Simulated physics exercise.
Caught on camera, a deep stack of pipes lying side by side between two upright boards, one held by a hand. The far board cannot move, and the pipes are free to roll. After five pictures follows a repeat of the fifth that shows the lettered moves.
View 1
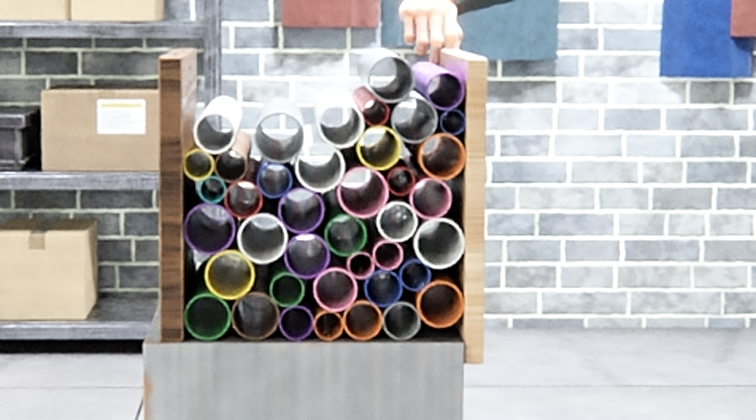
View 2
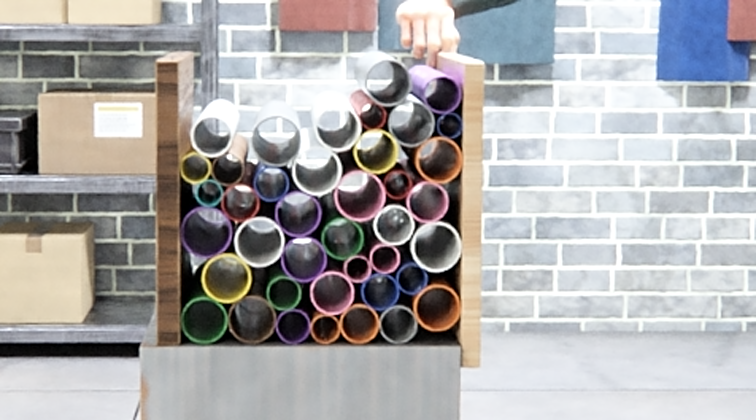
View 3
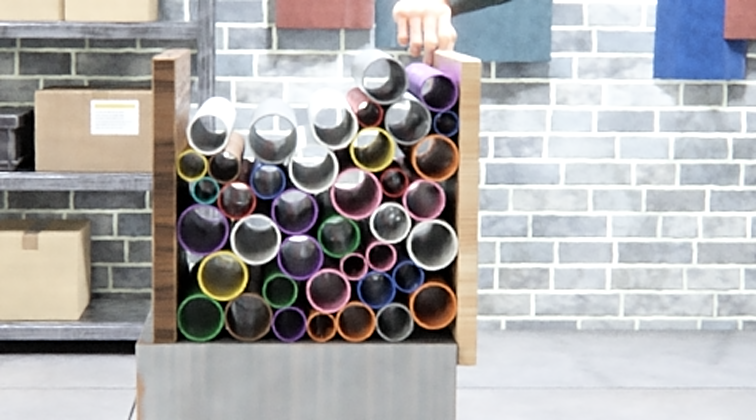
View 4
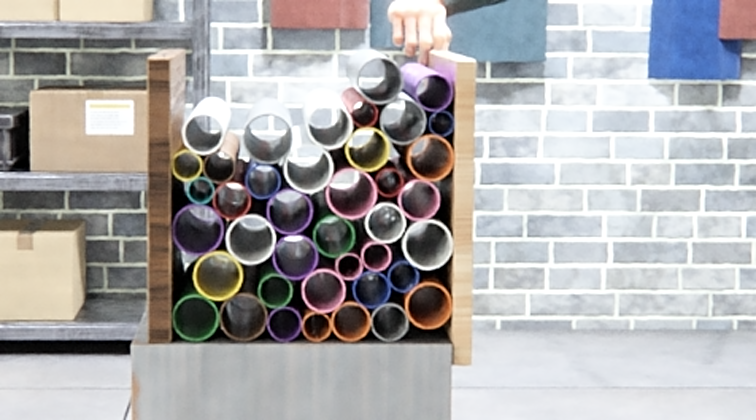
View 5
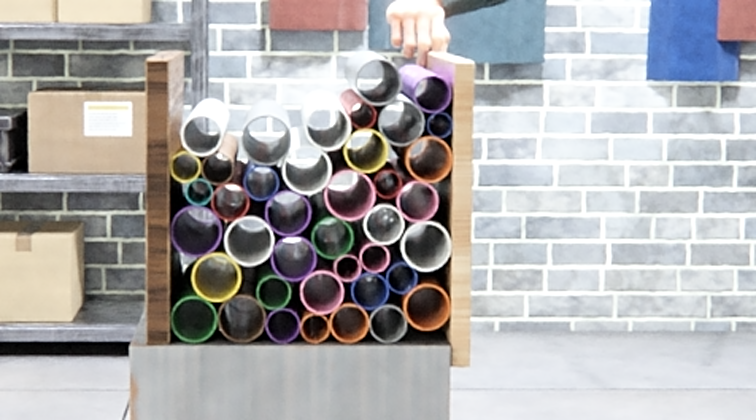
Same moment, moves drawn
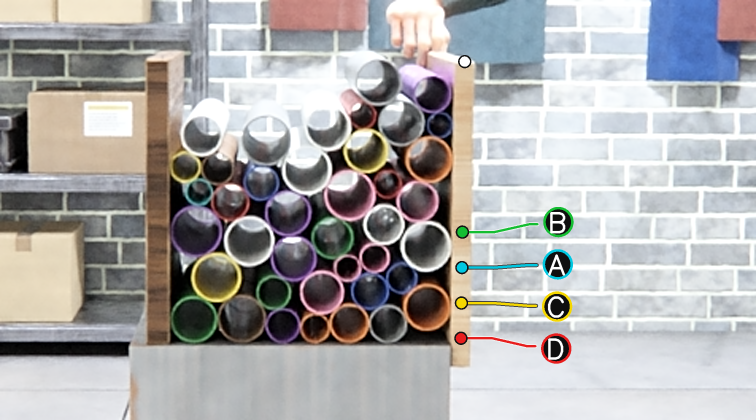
Drifting slightly leftward in view as the camera shifts a little to the right, a stack of pipes faces us end-on, seen from straight in front in a room with a grey brick wall. White, grey, purple, pink, green, yellow, blue and orange rims crowd between two upright wooden boards on a grey base, with boxes shelved at left. A hand stays at the right board's top, and the pipes show no clear rolling.
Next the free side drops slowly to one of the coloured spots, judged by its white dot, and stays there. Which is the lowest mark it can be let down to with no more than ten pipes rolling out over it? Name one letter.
A is the limit.
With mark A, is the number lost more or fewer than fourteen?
At A, fewer than fourteen.
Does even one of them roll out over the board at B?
Yes.
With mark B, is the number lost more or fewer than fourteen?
It loses fewer than fourteen.
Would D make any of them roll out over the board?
Yes.
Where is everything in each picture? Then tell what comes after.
The first frame shows a pink pipe (363, 192); a red pipe (244, 199); a grey pipe (415, 120).
The second frame shows a grey pipe (412, 123); a blue pipe (450, 126).
The third frame shows side board (451, 194); a green pipe (200, 317).
The fourth frame shows a grey pipe (390, 322); a green pipe (275, 291).
The fifth frame shows a purple pipe (294, 258); a pink pipe (350, 195); a red pipe (230, 202).
On the copy, A at (462, 268); B at (462, 232); C at (462, 303); D at (461, 338); the white dot at (465, 62).
On A. First, top of the board (453, 149).
Then, top of the board (451, 247).
Finally, top of the board (451, 267), ten out over the board.
By contrast, B eight out over the board; C more than ten out over the board; D more than ten out over the board.
